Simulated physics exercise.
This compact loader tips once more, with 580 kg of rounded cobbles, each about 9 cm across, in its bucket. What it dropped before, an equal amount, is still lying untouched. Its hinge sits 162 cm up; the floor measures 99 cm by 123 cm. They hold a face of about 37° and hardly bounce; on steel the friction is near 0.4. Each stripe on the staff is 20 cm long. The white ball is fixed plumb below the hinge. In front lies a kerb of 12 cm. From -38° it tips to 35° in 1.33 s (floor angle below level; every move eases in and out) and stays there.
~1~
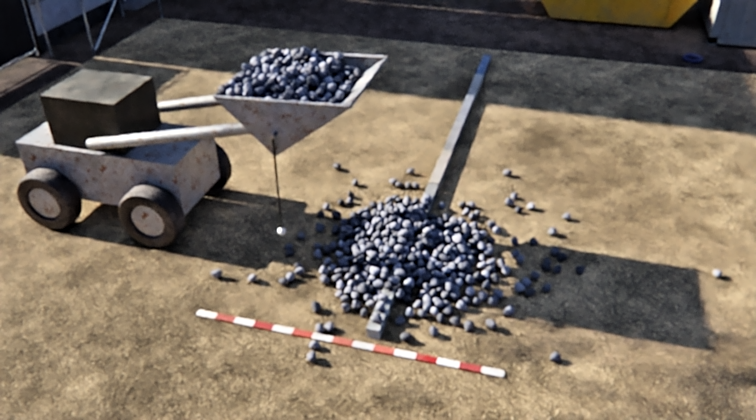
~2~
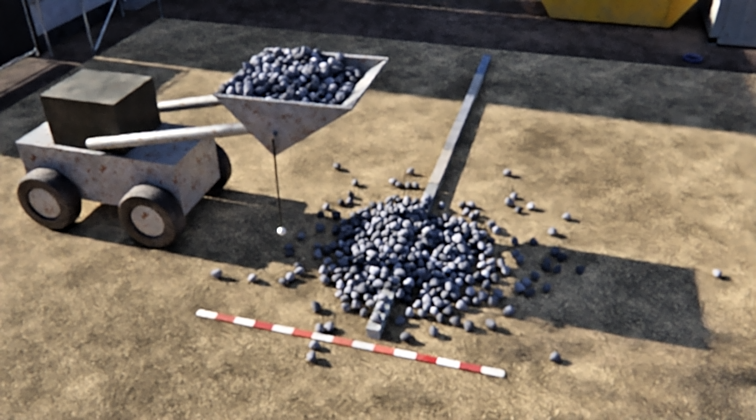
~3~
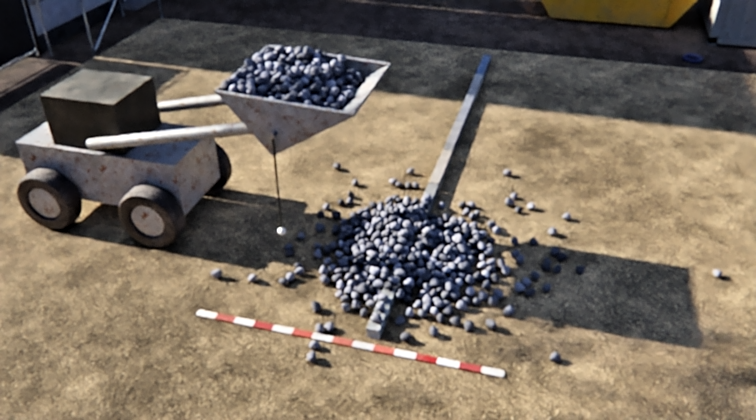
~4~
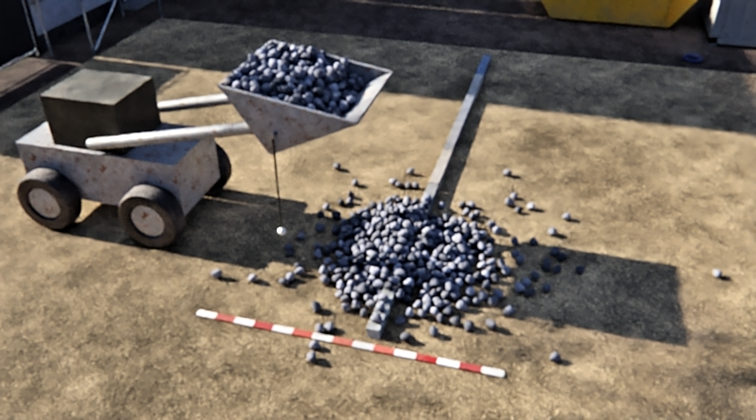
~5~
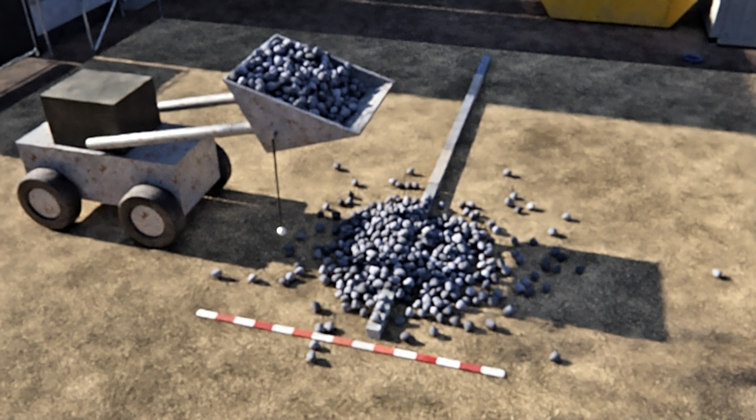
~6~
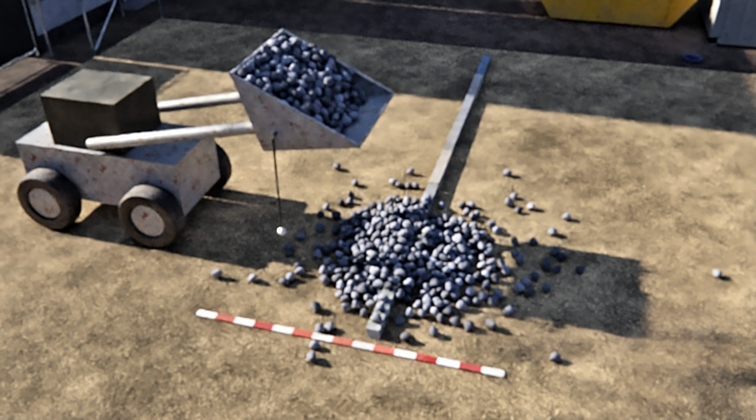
A loader's raised bucket of rounded stones tilts gradually forward above a pile of similar stones.
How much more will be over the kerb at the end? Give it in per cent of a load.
Some 58 per cent is added.
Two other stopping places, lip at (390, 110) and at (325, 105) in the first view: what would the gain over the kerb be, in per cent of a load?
About 95 and 25 per cent.
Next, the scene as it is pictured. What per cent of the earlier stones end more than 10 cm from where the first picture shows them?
About 20 per cent.
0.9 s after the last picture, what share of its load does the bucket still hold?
It holds some 60 per cent.
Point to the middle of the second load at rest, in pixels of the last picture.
Their middle is at about (421, 241).
Then, 0.4 s after the last picture the floor is at 24°; in per cent of one load, 100 in the bucket, 58 on this side of the kerb, 42 over the kerb; the foremost stones are at (580, 270).
Then, 0.9 s after the last picture the floor is at 35°; in per cent of one load, 58 in the bucket, 99 on this side of the kerb, 43 over the kerb; the foremost stones are at (580, 270).
Then, 1.2 s after the last picture the floor is at 35°; in per cent of one load, 17 in the bucket, 117 on this side of the kerb, 66 over the kerb; the foremost stones are at (580, 270).
Then, 4.0 s after the last picture the floor is at 35°; in per cent of one load, 0 in the bucket, 100 on this side of the kerb, 100 over the kerb; the foremost stones are at (582, 267). Net gain over the kerb, 58.
